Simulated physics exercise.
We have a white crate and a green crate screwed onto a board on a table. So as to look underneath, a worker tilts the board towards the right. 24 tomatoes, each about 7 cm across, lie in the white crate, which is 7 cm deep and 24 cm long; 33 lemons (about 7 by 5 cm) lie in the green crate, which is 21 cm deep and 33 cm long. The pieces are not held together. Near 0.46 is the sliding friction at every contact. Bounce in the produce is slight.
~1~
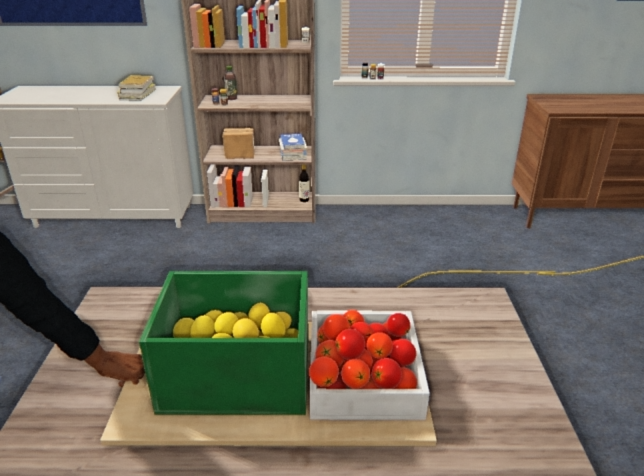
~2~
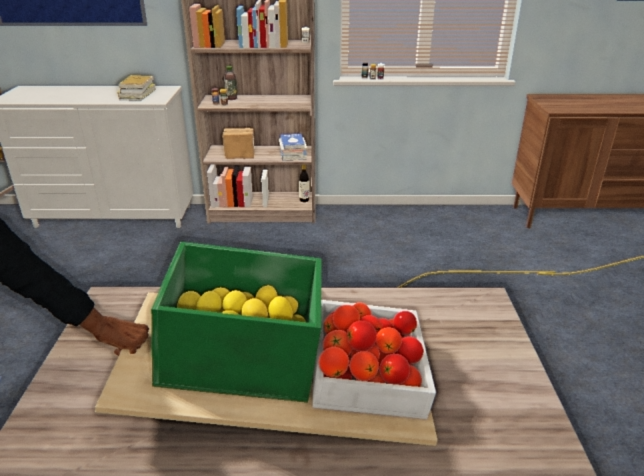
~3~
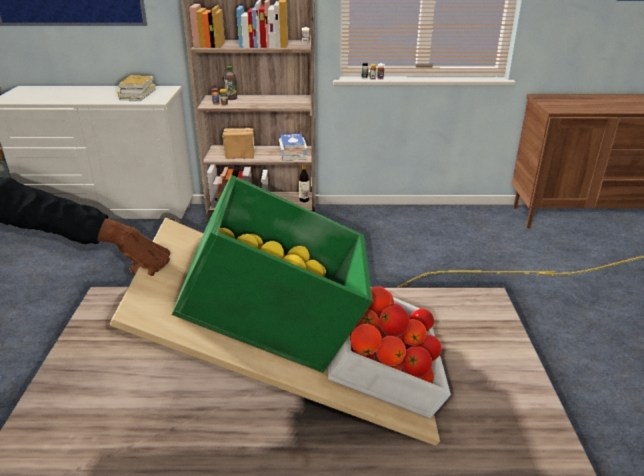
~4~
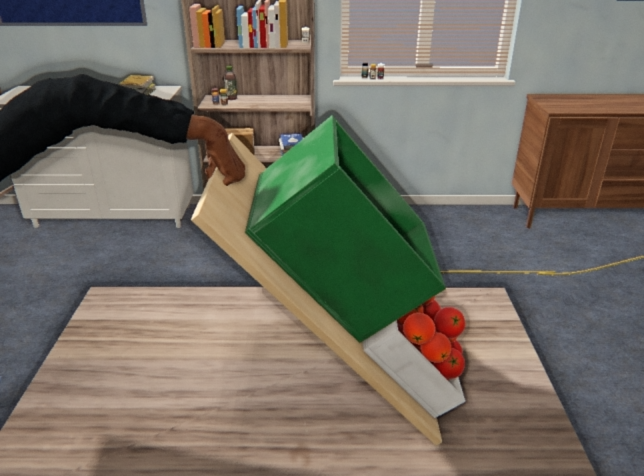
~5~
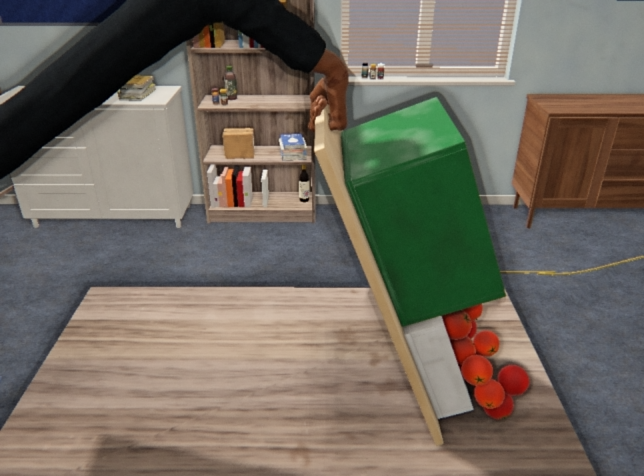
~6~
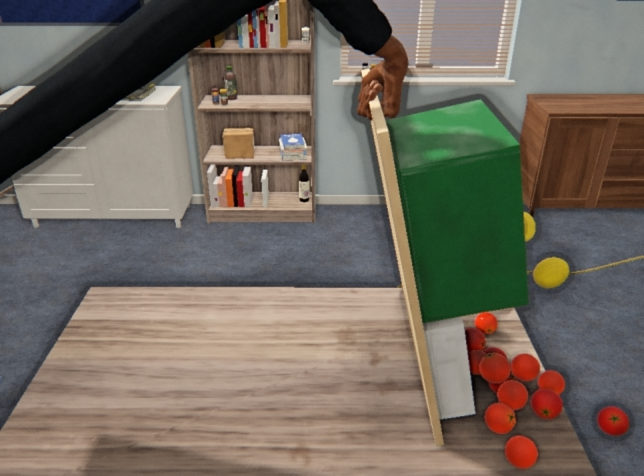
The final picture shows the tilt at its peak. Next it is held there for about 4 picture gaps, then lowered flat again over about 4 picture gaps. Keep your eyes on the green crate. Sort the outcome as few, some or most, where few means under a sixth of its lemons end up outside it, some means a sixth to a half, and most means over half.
Some.
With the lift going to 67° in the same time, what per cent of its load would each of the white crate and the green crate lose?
In that case white crate 60 %, green crate 0 %.
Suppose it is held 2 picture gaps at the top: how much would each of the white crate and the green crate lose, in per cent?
With that change, white crate sheds 60 percent and green crate sheds 30 percent.
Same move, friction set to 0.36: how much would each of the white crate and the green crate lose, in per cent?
That would cost the white crate 50 and the green crate 30 per cent of the load.
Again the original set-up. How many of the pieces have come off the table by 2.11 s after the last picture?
Piece count: About 16.
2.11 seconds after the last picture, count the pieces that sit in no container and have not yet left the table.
I'd guess near 8.
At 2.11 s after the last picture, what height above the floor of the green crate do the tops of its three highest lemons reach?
It comes to close to 11 centimetres.
Then, 0.34 s after the last picture, tilt 77°; the white crate is down by 14 of 24 and the green crate is down by 8 of 33.
Then, 0.76 s after the last picture, tilt 77°; the white crate is down by 14 of 24 and the green crate is down by 10 of 33.
Then, 1.35 s after the last picture, tilt 9°; the white crate is down by 14 of 24 and the green crate is down by 11 of 33.
When it is over (2.11 s after the last picture), the white crate is down by 14 of 24 and the green crate is down by 11 of 33. Asked share, 11 of 33, 33 per cent.
